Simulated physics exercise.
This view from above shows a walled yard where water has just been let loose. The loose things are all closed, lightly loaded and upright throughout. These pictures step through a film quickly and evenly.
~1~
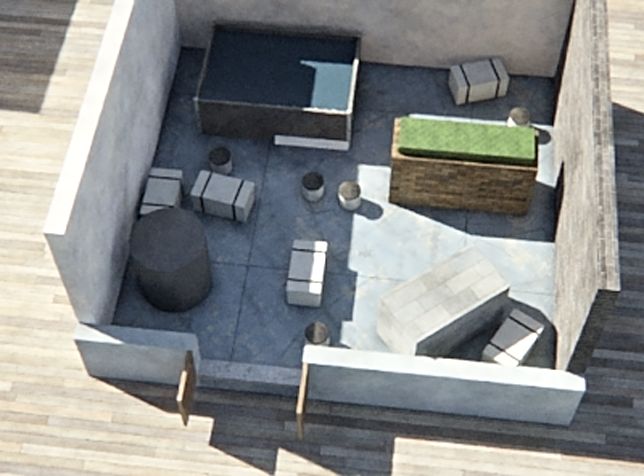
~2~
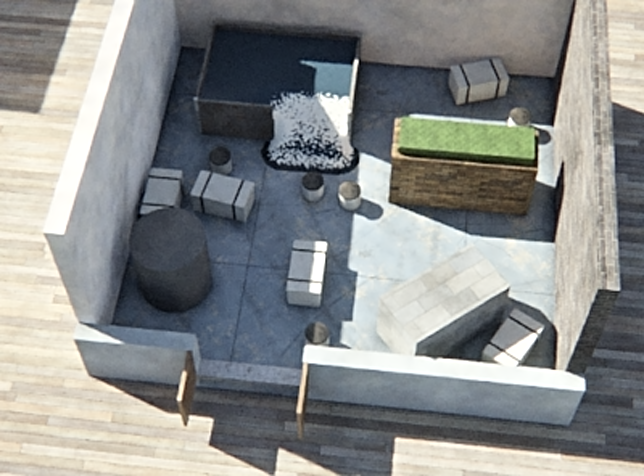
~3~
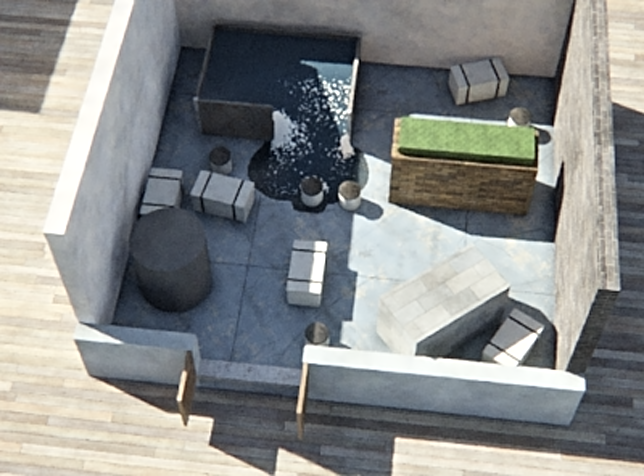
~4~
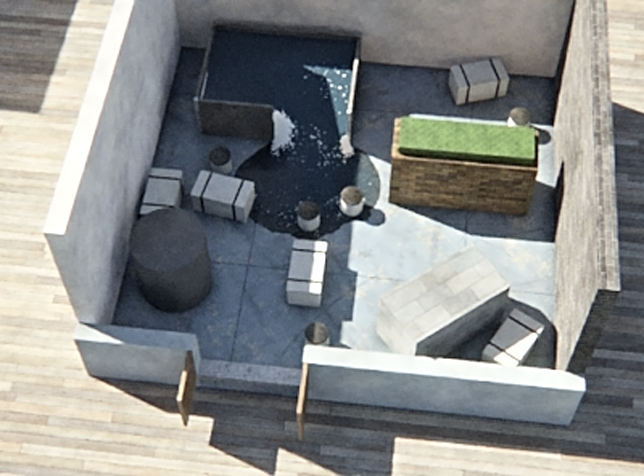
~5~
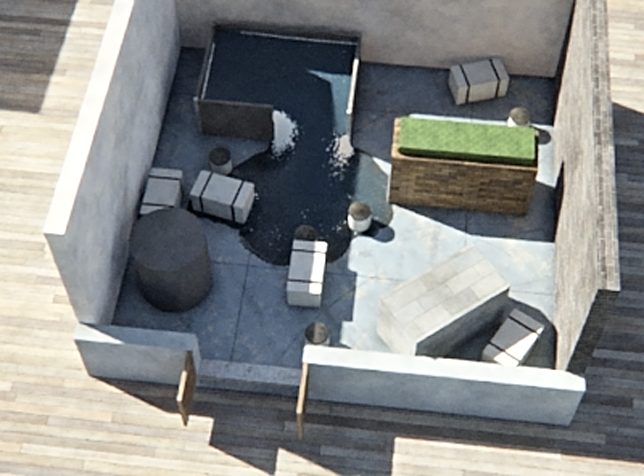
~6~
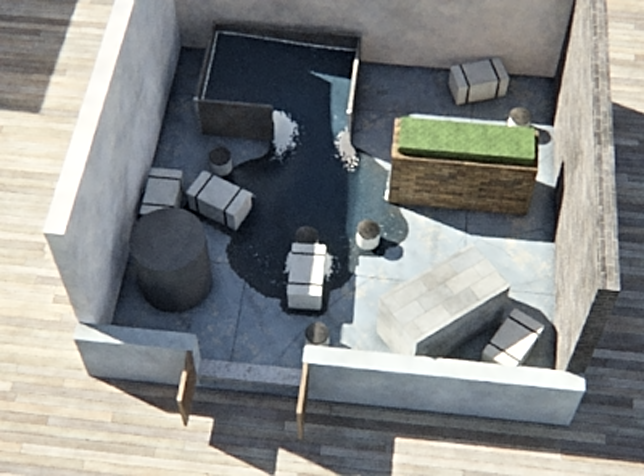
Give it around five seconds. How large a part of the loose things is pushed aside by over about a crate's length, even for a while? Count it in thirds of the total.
Out of the total, one to two thirds.
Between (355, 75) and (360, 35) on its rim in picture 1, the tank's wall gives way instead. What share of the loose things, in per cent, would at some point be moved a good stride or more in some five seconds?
About 20 %.
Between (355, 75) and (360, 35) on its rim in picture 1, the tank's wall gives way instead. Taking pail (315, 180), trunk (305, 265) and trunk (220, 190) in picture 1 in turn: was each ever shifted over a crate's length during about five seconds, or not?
Working through them in order, the first not displaced that far, the second not displaced that far and the last not displaced that far.
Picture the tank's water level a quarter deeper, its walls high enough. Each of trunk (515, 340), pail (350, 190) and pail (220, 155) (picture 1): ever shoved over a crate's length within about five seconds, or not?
Result by item: Didn't cover it; covered it; didn't cover it.
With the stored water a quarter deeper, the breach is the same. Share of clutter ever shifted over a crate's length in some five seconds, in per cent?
Estimate: Around 50 in a hundred.
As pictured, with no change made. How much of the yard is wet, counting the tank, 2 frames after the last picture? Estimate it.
Roughly 35 per cent.
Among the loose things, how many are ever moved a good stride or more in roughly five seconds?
The count is 5.
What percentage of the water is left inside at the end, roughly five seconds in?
74 %.
A moment on, 3 of 10 are well off their spots; 1 afloat.
Next, 4 of 10 are well off their spots; 4 afloat.
Later, 5 of 10 are well off their spots; 1 afloat.
In the end, 5 of 10 are well off their spots, and 5 have been at some point; 2 afloat.
